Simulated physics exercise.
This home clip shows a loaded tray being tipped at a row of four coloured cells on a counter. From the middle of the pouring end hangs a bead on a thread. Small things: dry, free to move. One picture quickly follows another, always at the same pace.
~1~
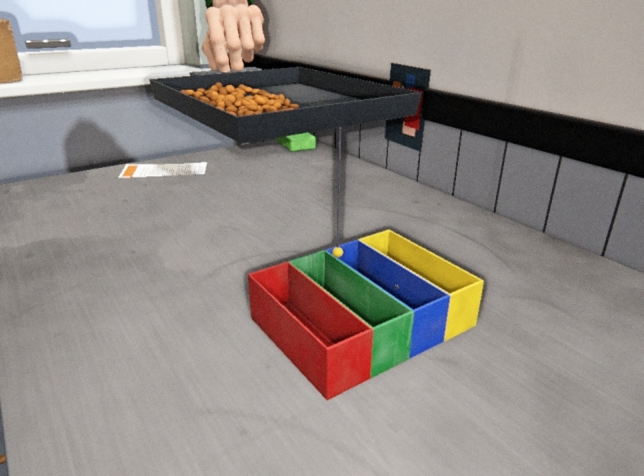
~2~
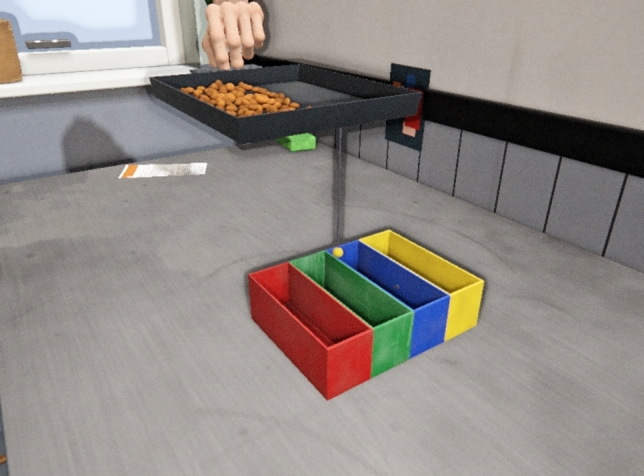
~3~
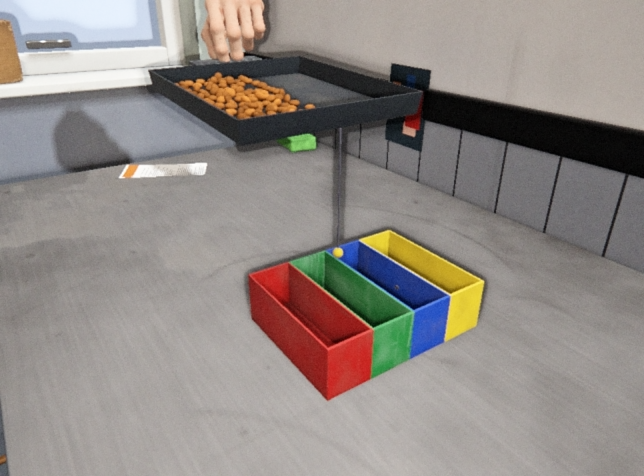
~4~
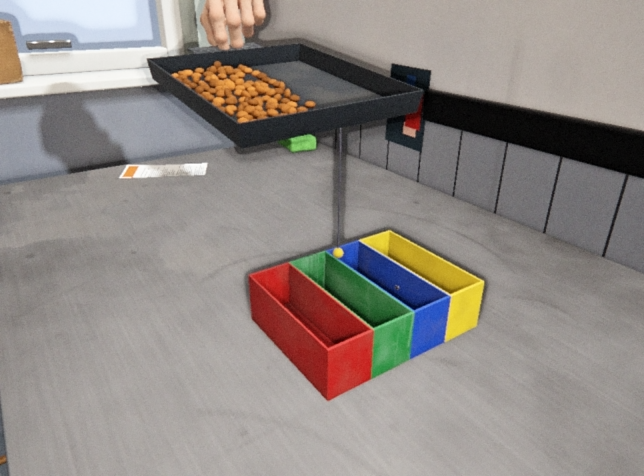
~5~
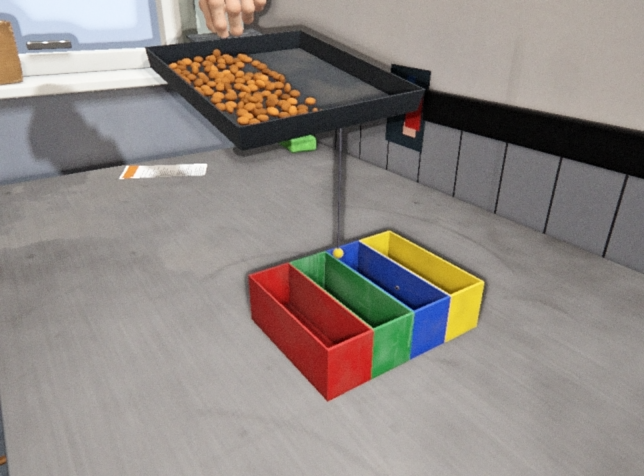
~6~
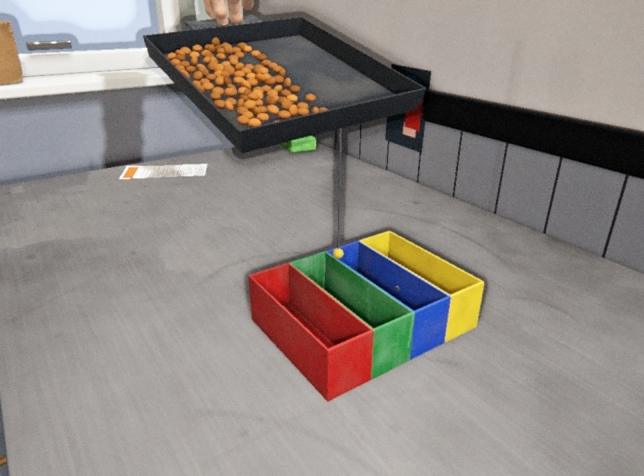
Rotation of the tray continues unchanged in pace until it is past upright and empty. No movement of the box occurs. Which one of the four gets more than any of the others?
Most: Red.
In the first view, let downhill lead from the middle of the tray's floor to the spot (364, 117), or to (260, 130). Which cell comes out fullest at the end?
So, in order: The cell in yellow, then the cell in red.
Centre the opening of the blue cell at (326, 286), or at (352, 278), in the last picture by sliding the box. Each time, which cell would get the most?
The first time green comes out on top, the second time the red cell.
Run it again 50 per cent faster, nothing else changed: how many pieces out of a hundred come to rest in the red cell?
Roughly 50 percent.
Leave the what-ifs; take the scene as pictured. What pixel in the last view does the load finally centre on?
It settles centred around (299, 356).
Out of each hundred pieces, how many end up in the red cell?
Around 40 in every hundred pieces.
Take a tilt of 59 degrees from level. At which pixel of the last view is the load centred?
The middle of the pieces lands at roughly (267, 97).
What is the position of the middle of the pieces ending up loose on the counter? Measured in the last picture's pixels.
Those pieces end up centred close to (242, 378).
Soon after the last picture, tray tipped steeply; all on the tray.
A little later, tray tipped right over; most on the tray; a stray few in the red cell; about a quarter falling or outside the box.
Later still, tray tipped past a quarter turn; about a third in the red cell; a small part in the green cell; a stray few in the blue cell; about half falling or outside the box.
At rest, tray tipped past a quarter turn; about a third in the red cell; a small part in the green cell; a stray few in the blue cell; none in the yellow cell; about half outside the box.
